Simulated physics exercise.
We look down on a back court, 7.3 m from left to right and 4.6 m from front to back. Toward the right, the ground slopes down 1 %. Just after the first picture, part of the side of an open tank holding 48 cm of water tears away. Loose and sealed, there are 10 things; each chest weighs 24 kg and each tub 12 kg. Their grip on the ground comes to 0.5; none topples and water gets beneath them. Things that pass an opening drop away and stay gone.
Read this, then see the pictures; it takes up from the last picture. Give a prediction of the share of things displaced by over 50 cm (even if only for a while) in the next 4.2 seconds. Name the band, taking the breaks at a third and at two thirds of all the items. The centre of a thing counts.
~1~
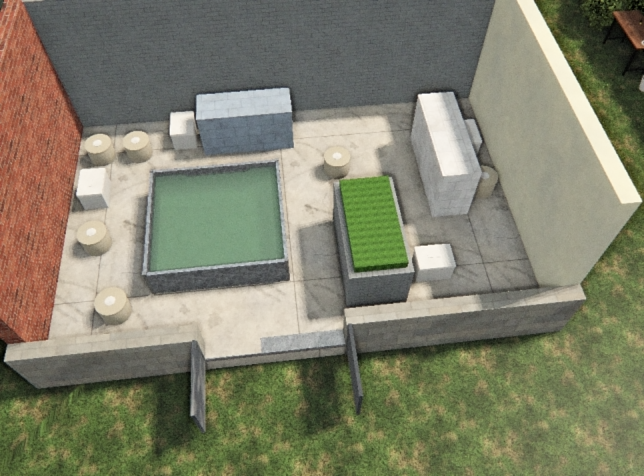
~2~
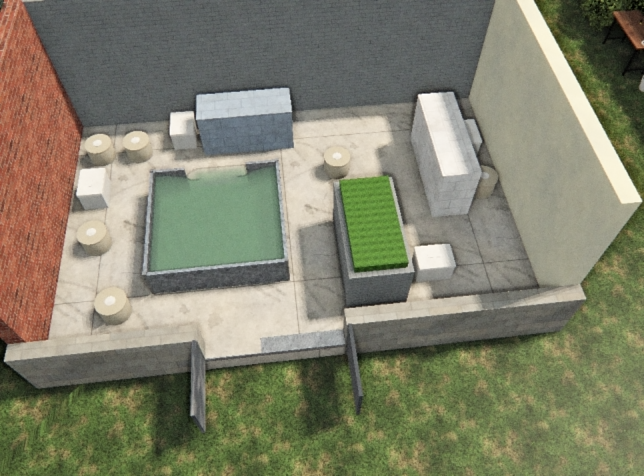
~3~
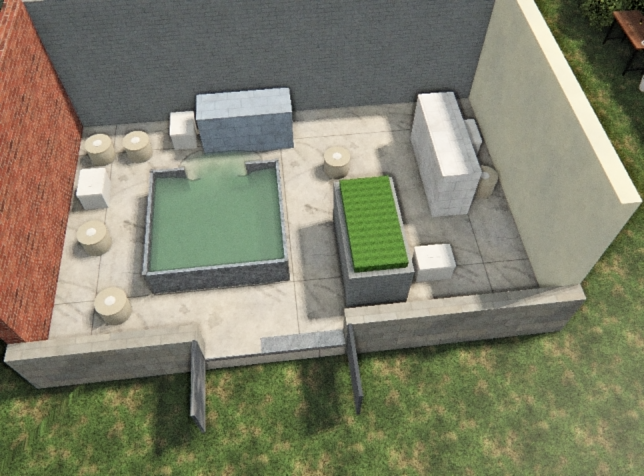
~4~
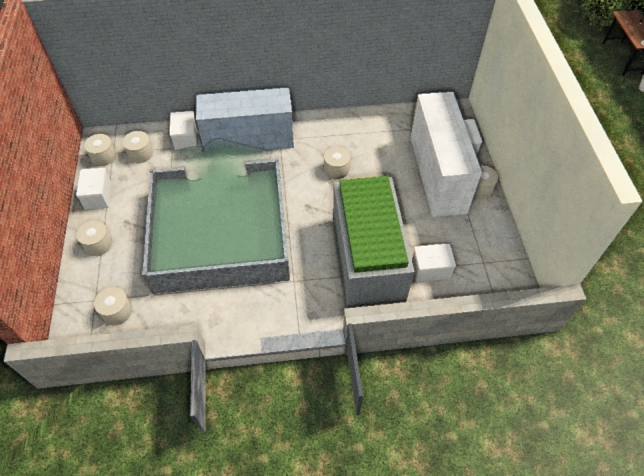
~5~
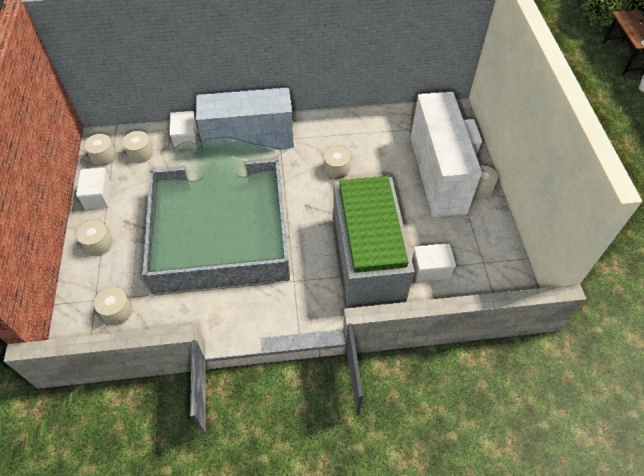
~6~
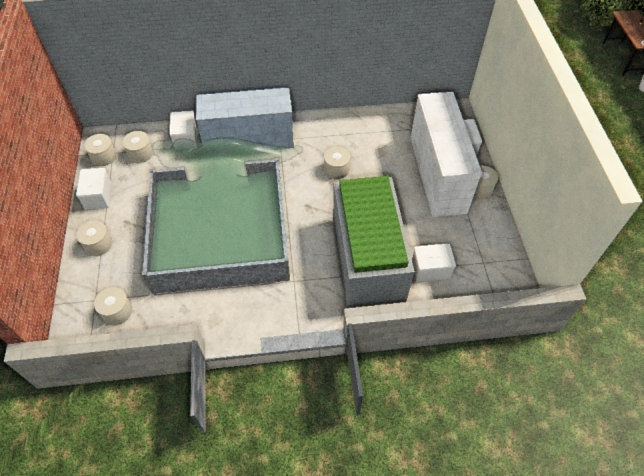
It is a third or more but does not reach two thirds.
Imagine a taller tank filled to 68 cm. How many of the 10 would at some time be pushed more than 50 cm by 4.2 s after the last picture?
In that case the number is 7.
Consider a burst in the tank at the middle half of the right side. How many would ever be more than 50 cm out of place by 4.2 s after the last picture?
Then 1 of them would.
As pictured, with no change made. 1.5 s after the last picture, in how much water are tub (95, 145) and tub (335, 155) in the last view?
I'd estimate 9 cm for the first and 5 cm for the second.
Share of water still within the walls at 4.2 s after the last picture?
Somewhere near 100 percent, give or take.
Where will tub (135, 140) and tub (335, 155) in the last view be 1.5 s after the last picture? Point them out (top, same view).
About (109, 134) for the first and (383, 171) for the second.
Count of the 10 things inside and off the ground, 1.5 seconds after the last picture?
By my count, 1.
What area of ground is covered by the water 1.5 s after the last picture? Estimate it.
At that time the wet patch spans about 15 m2.
Then, 0.4 s after the last picture 0 of 10 are over 50 cm from their spots; 0 afloat.
Then, 1.5 s after the last picture 1 of 10 are over 50 cm from their spots; 1 afloat.
Then, 2.8 s after the last picture 2 of 10 are over 50 cm from their spots; 3 afloat.
Then, 4.2 s after the last picture 4 of 10 are over 50 cm from their spots, and 4 have been at some point; 3 afloat.
